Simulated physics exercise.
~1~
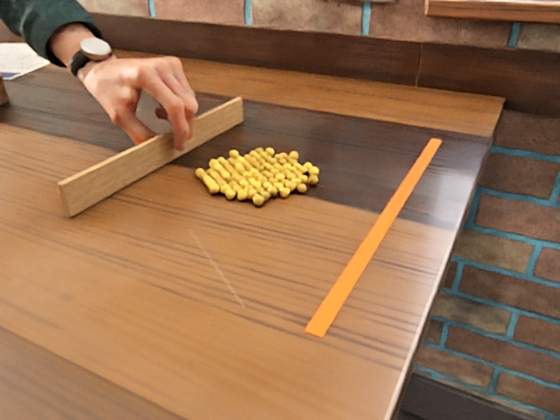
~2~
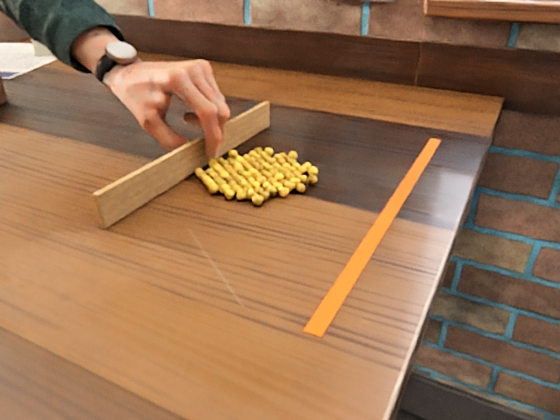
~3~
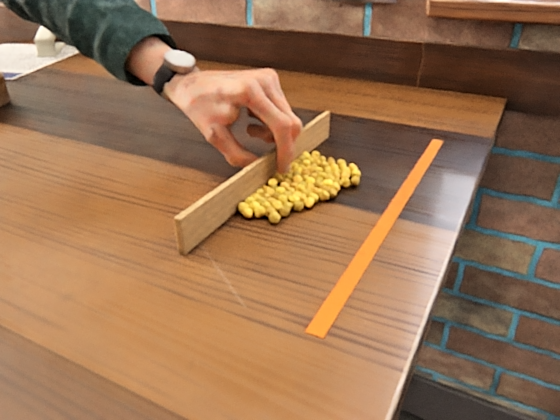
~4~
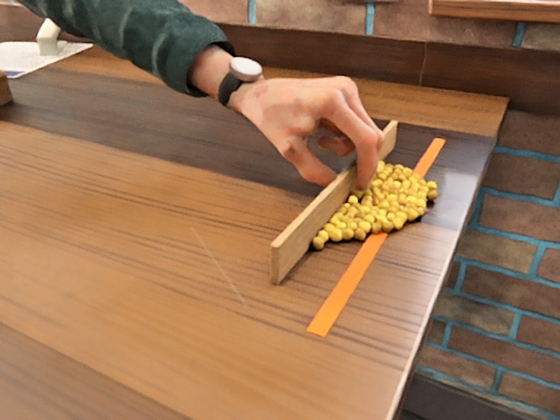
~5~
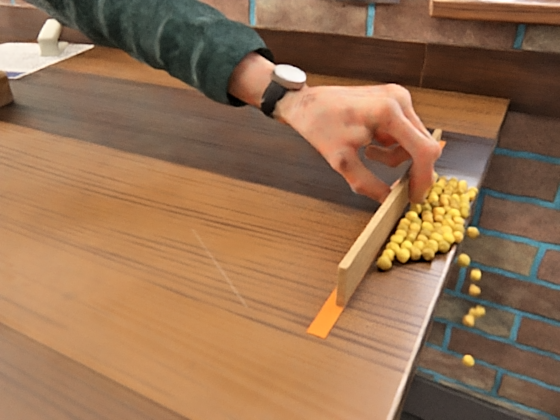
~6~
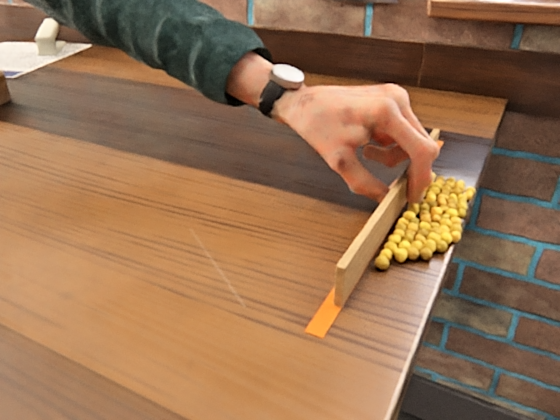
On a wooden table beside a brick wall, a hand pushes a flat strip rightward, sweeping a patch of small yellow pieces across orange tape; some drop over the edge before the strip stops at the tape, leaving most of the heap on the table.
